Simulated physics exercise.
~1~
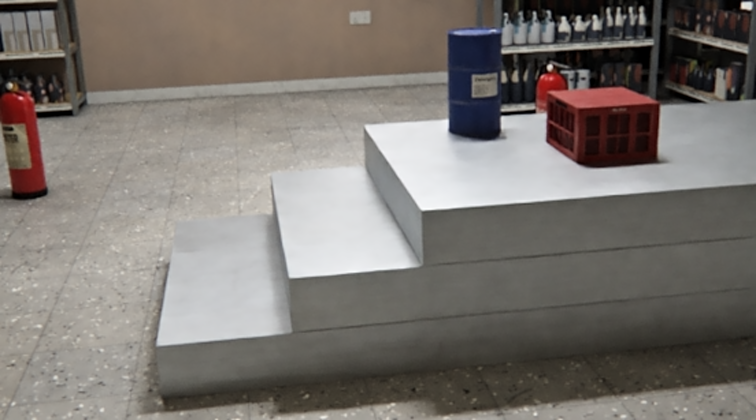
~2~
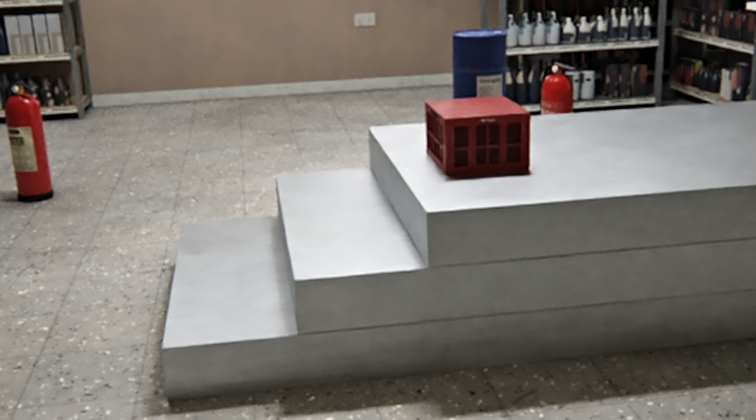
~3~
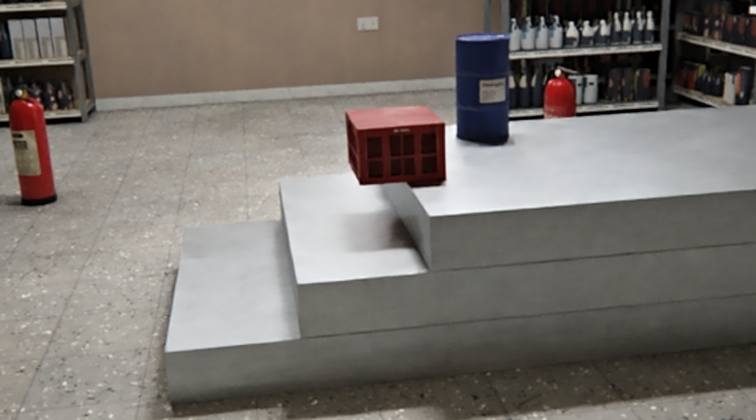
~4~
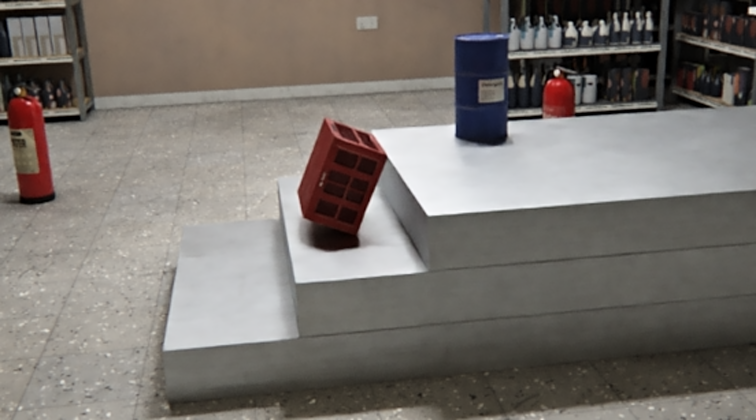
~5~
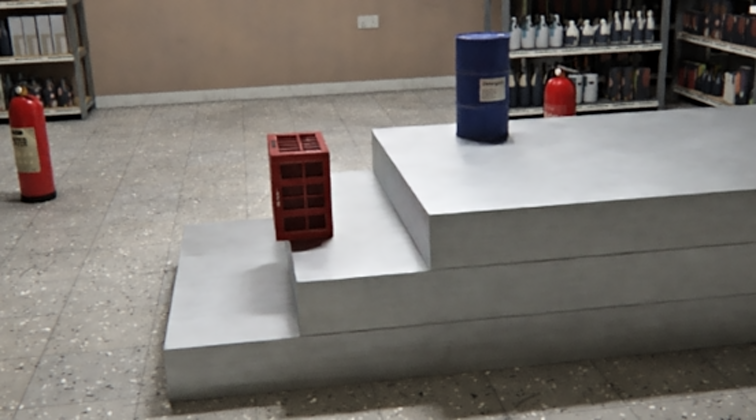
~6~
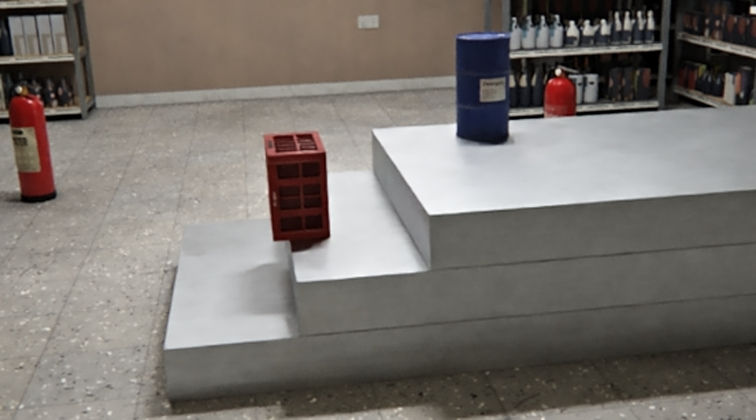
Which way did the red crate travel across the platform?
The red crate travelled to the left, towards the steps.
